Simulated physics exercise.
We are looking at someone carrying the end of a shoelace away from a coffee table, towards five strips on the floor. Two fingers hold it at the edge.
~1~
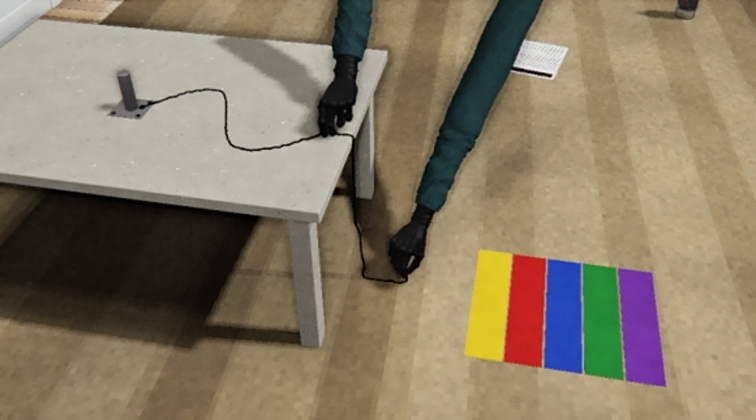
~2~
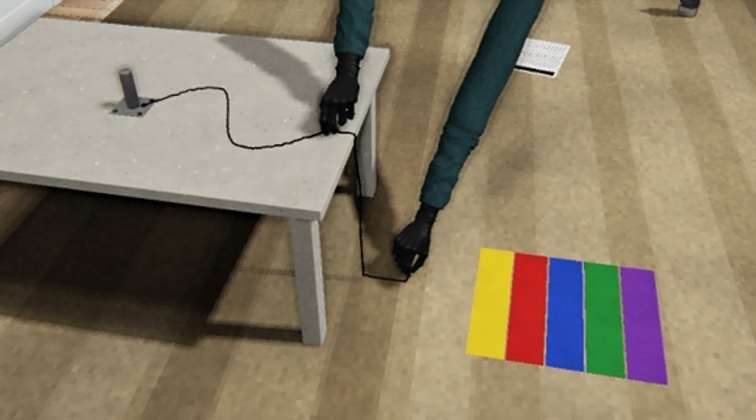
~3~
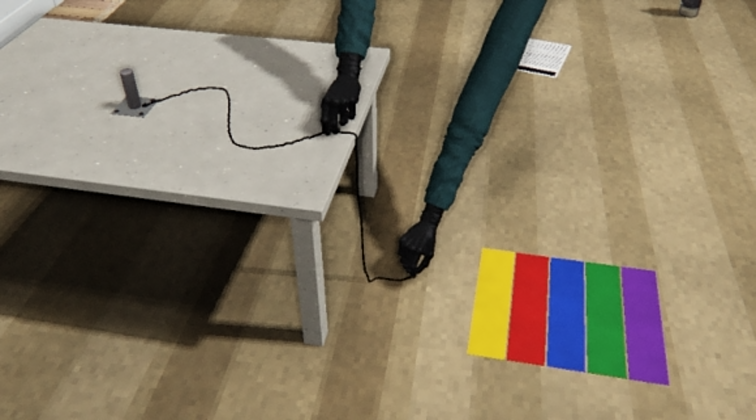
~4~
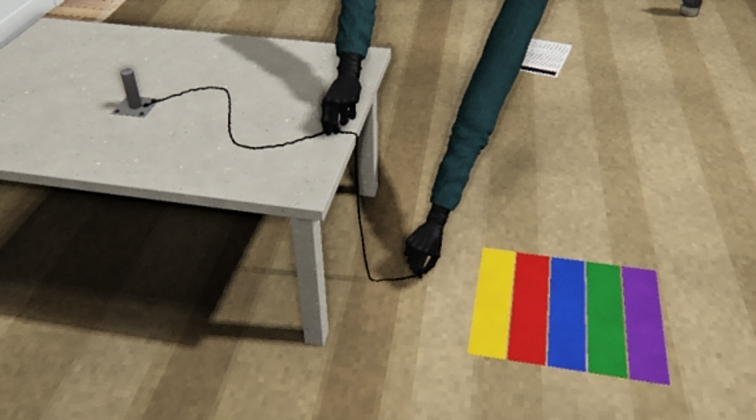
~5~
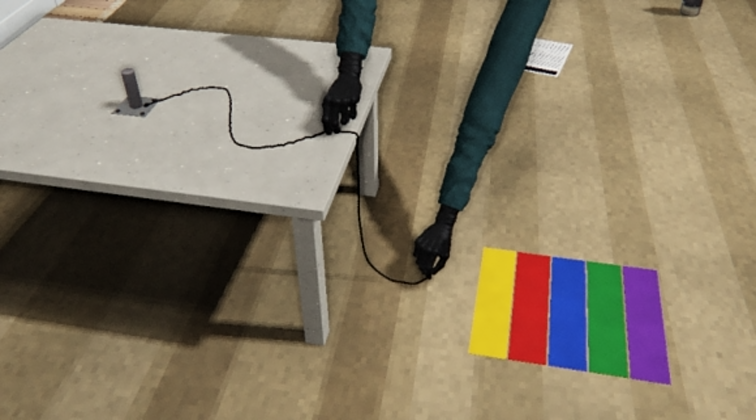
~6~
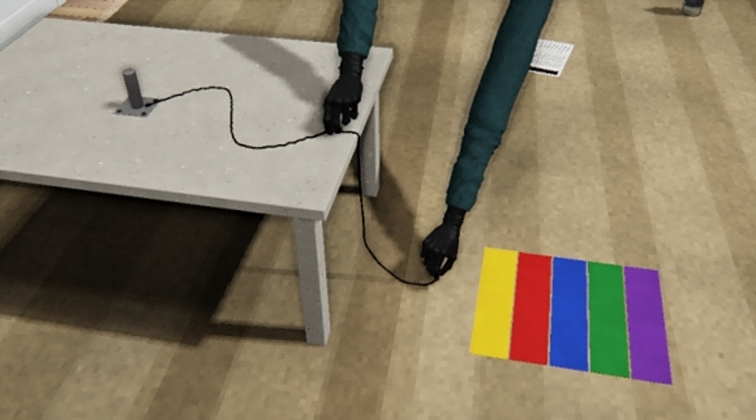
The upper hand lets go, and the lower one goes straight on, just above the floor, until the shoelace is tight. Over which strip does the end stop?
It gets as far as the purple strip.
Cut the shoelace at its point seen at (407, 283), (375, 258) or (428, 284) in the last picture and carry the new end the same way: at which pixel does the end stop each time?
In that order: (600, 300), (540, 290) and (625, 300).
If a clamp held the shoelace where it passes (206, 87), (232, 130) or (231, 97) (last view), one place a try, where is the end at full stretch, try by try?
About (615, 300), (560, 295) and (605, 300).
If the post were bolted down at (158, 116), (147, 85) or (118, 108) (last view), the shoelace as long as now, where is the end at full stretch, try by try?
Try by try, around (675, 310), (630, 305) and (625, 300).
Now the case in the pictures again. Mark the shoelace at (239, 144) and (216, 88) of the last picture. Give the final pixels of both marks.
The first at (338, 128), the second at (220, 115).
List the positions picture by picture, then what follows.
In the first frame, end (406, 274); yellow (485, 337); red (524, 343); blue (563, 349); green (603, 355); purple (644, 361).
In the second frame, end (411, 273); shoelace through (181, 93) (228, 107) (255, 149) (343, 133) (361, 203) (363, 264).
In the third frame, end (416, 273).
In the fourth frame, end (422, 274); shoelace through (183, 93) (230, 107) (257, 149) (345, 133) (358, 202) (366, 264).
In the fifth frame, end (431, 275).
In the sixth frame, end (439, 276); shoelace through (185, 93) (231, 107) (259, 148) (346, 132) (362, 202) (377, 261).
Soon after, end near (583, 296); over blue.
After that, end near (625, 302); over green.
At the stop, end near (648, 305); over purple. The purple one.
